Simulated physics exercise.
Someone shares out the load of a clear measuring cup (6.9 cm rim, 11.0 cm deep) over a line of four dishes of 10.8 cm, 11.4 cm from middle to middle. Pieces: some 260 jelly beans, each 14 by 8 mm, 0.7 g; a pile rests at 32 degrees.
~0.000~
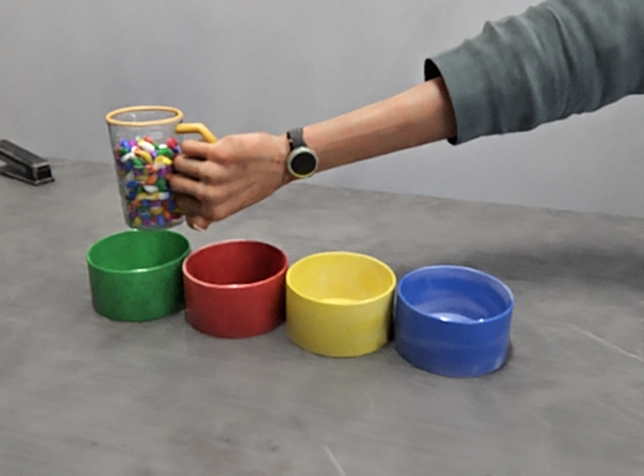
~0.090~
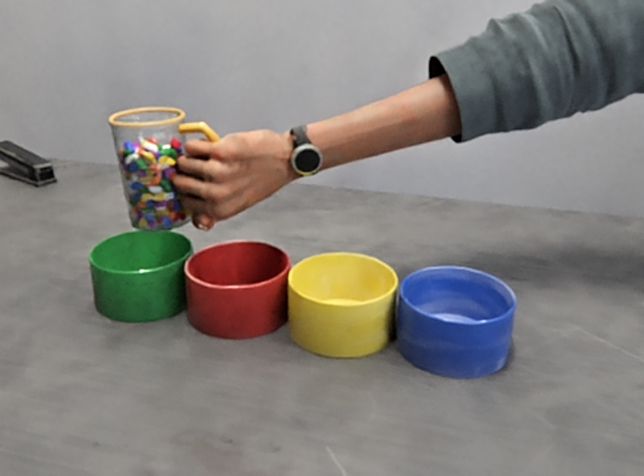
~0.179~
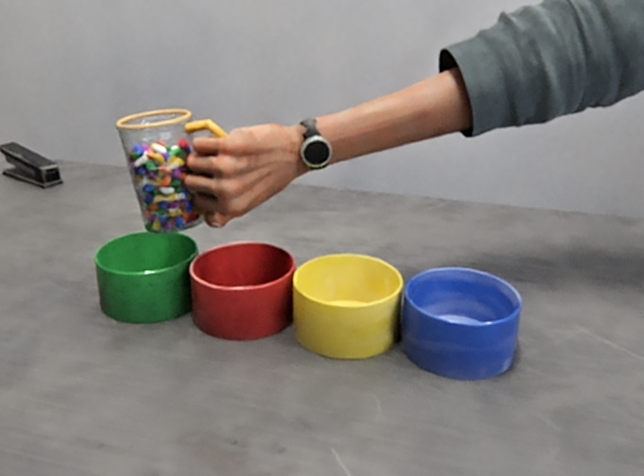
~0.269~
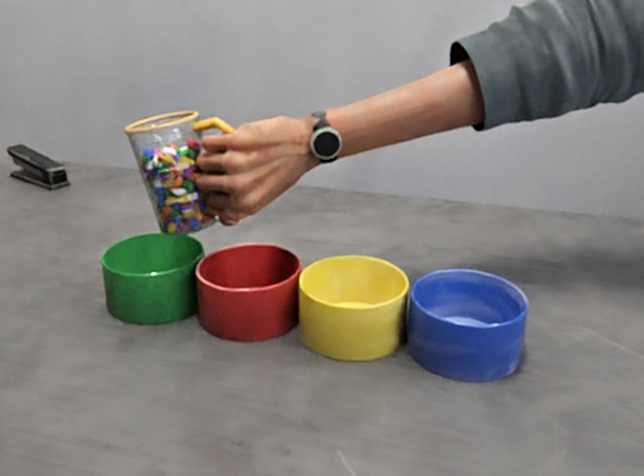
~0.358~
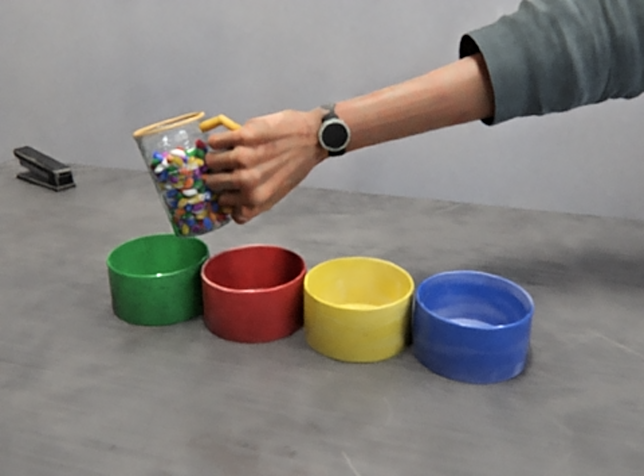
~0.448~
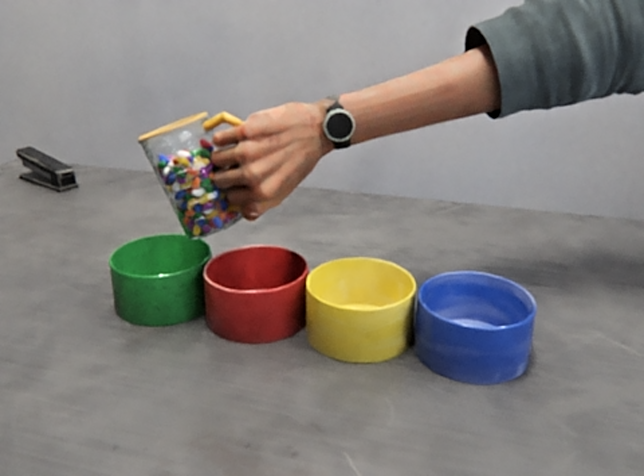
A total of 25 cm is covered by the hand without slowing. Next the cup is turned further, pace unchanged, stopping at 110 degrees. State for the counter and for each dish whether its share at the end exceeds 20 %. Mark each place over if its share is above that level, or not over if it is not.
Red: Over, blue: Not over, green: Not over, yellow: Not over, counter: Not over.
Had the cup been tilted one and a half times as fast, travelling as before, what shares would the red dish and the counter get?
Result: Red dish 70, counter 10.
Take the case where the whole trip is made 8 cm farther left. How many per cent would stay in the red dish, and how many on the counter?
Red 30; counter 0.
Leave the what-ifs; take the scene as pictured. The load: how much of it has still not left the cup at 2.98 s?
Close to 15 in a hundred.
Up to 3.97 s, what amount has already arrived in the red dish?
About 95 per cent by then.
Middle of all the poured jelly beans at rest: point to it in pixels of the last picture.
Somewhere around (263, 300) in the final frame.
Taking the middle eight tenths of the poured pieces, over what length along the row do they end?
7 cm, roughly.
After 1.96 s, tilt 100 degrees; cup holds 95 %, red 5 %.
Then, at 2.98 s, tilt 110 degrees; cup holds 15 %, red 85 %.
After 3.97 s, tilt 110 degrees; cup holds 0 %, red 95 %, yellow 5 %.
At rest (4.3 s), red 95 %, blue 0 %, green 0 %, yellow 5 %, counter 0 %.
